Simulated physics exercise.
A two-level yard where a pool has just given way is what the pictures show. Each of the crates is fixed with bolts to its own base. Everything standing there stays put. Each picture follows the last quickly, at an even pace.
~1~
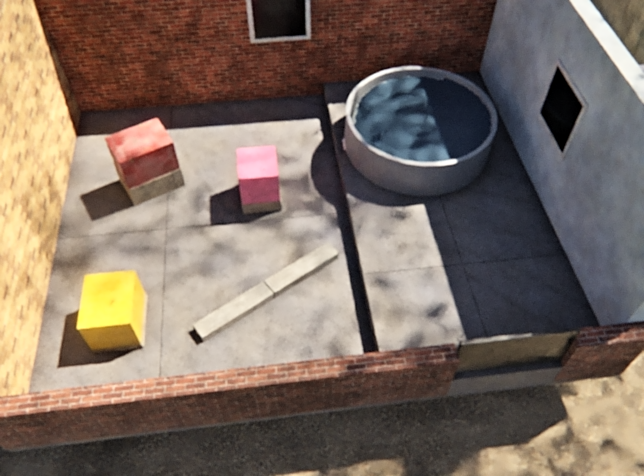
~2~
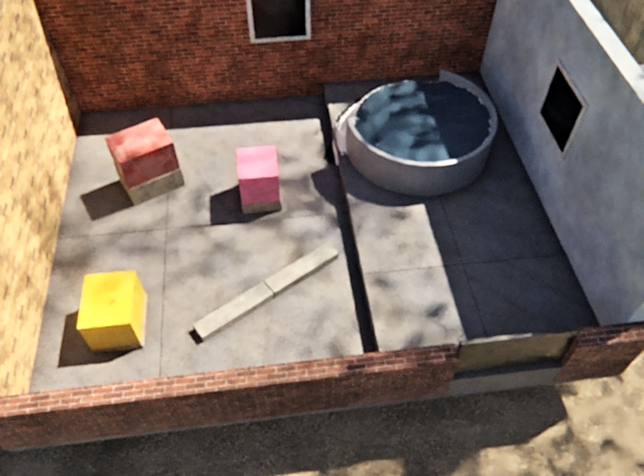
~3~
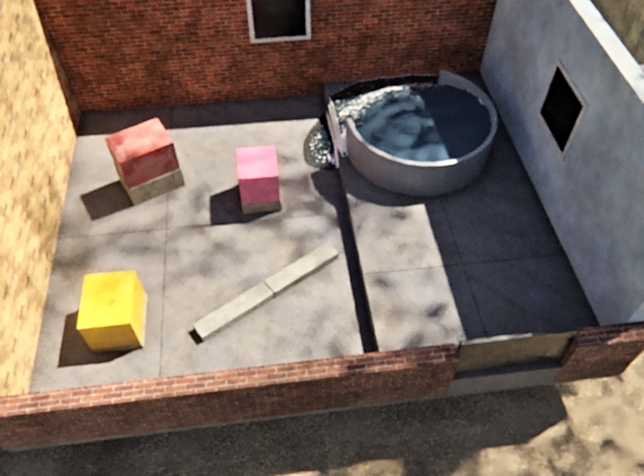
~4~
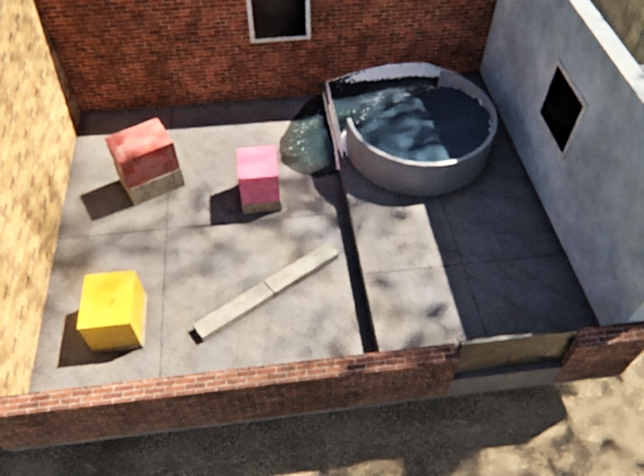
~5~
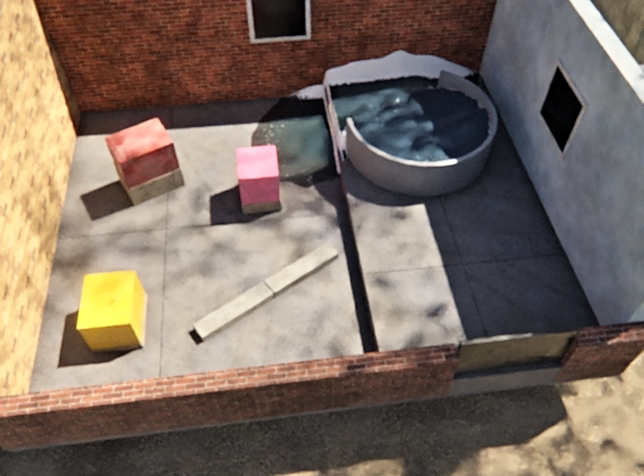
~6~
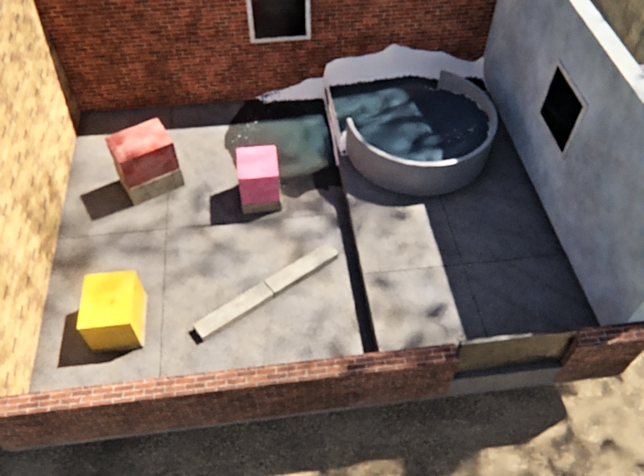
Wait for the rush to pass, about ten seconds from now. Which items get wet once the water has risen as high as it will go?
In order: The pink crate ends up dry, the red crate ends up dry, the yellow crate ends up wet.
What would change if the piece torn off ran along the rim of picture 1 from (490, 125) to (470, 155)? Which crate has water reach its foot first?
It's the yellow one.
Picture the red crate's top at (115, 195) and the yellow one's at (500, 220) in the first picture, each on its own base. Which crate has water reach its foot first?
That would be the pink crate.
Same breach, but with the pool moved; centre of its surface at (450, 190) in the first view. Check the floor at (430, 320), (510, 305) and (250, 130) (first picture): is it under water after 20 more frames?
As listed: No water, dry, awash.
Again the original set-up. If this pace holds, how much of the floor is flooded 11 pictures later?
My estimate is roughly 30 percent.
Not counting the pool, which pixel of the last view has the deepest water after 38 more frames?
Deepest spot: Around (24, 419).
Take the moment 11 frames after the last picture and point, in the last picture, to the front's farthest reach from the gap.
(81, 114).
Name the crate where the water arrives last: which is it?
I think it's the yellow-painted one.
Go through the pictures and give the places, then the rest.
The pool at (420, 116) is whole and still, in the first frame.
Water pours out on the pool's far side and has run to (333, 160), in the second frame.
Water pours out on the pool's far side and has run to a hidden place, in the third frame.
The front is at (456, 75), out from the gap on the pool's far side, in the fourth frame.
Water pours out on the pool's far side and has run to (475, 74), in the fifth frame.
Water pours out on the pool's far side and has run to (234, 148), in the sixth frame.
A moment on, water covers 25 % of the floor; the pink crate water round its plinth, the red crate water round its plinth, the yellow crate not reached.
Next, water covers 30 % of the floor; the pink crate water round its plinth, the red crate water round its plinth, the yellow crate not reached.
Then, water covers 60 % of the floor; the pink crate water round its plinth, the red crate water round its plinth, the yellow crate water round its plinth.
Later, water covers 85 % of the floor; the pink crate water round its plinth, the red crate water round its plinth, the yellow crate water round its plinth.
In the end, water covers 95 % of the floor; the pink crate stayed above the water, the red crate stayed above the water, the yellow crate was topped.
